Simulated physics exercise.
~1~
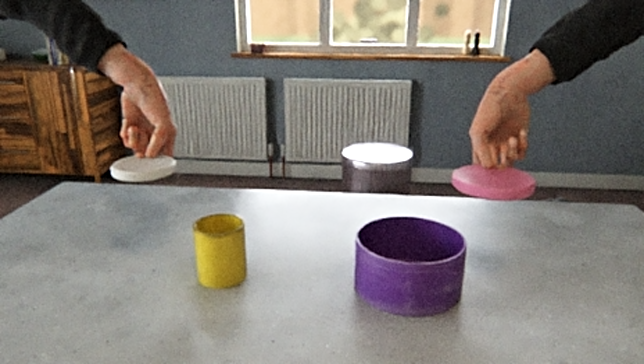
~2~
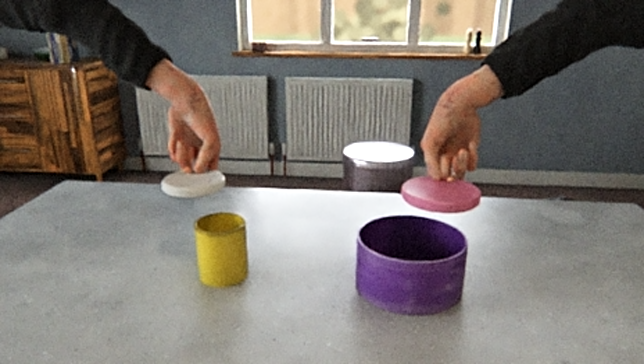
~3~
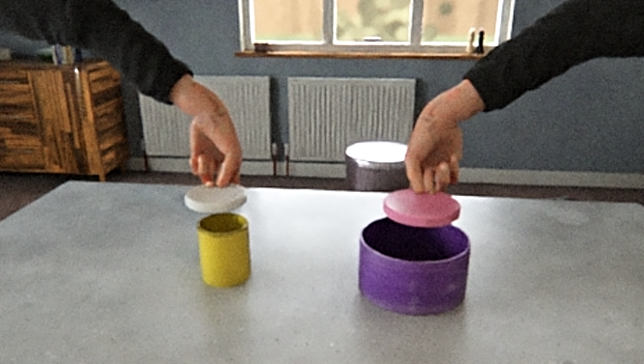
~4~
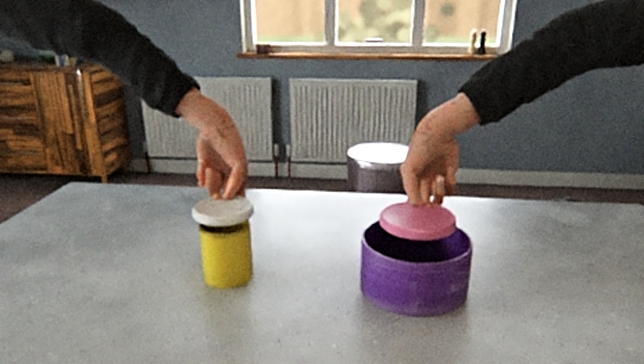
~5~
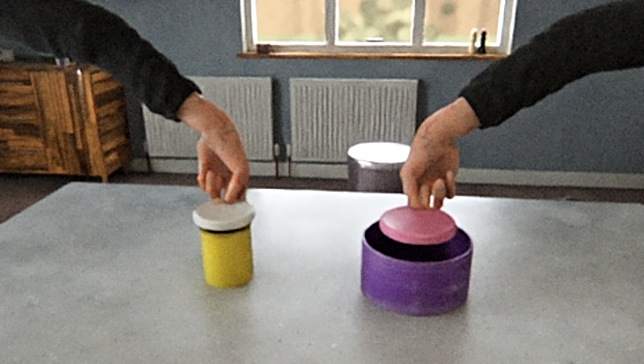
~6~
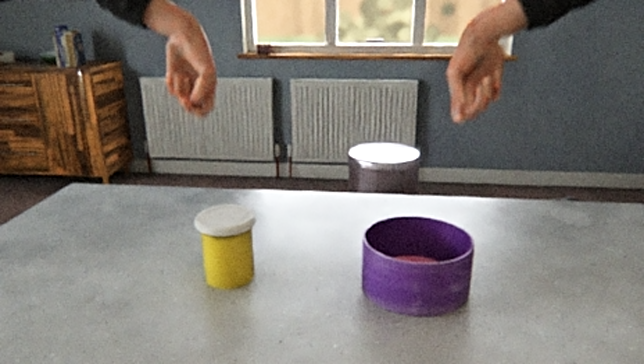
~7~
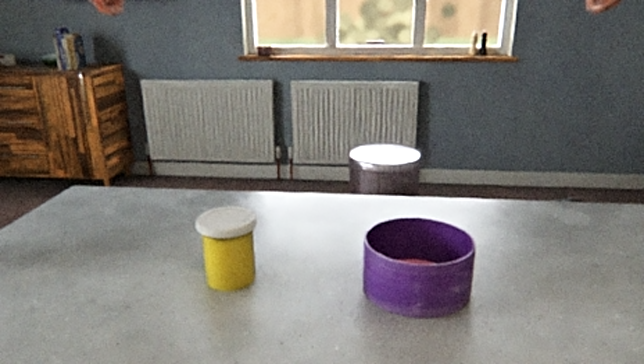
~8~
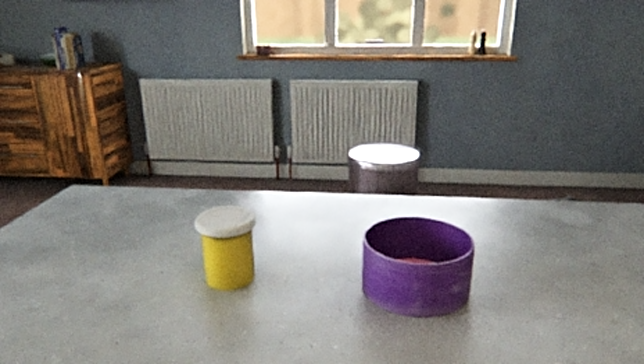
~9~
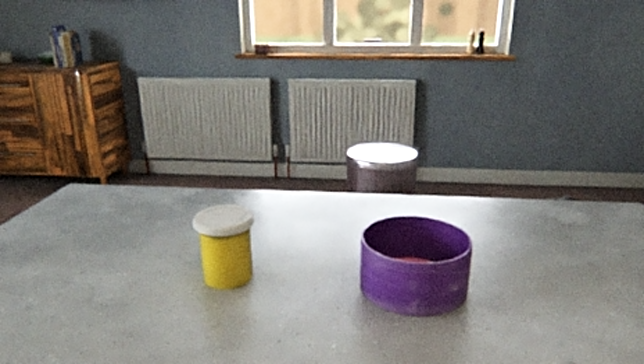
Two hands lowered a white disc over a yellow jar on the left and a pink lid over a wider purple cup, then let go and drew away, leaving the white disc resting on the rim and the pink lid down inside the cup.
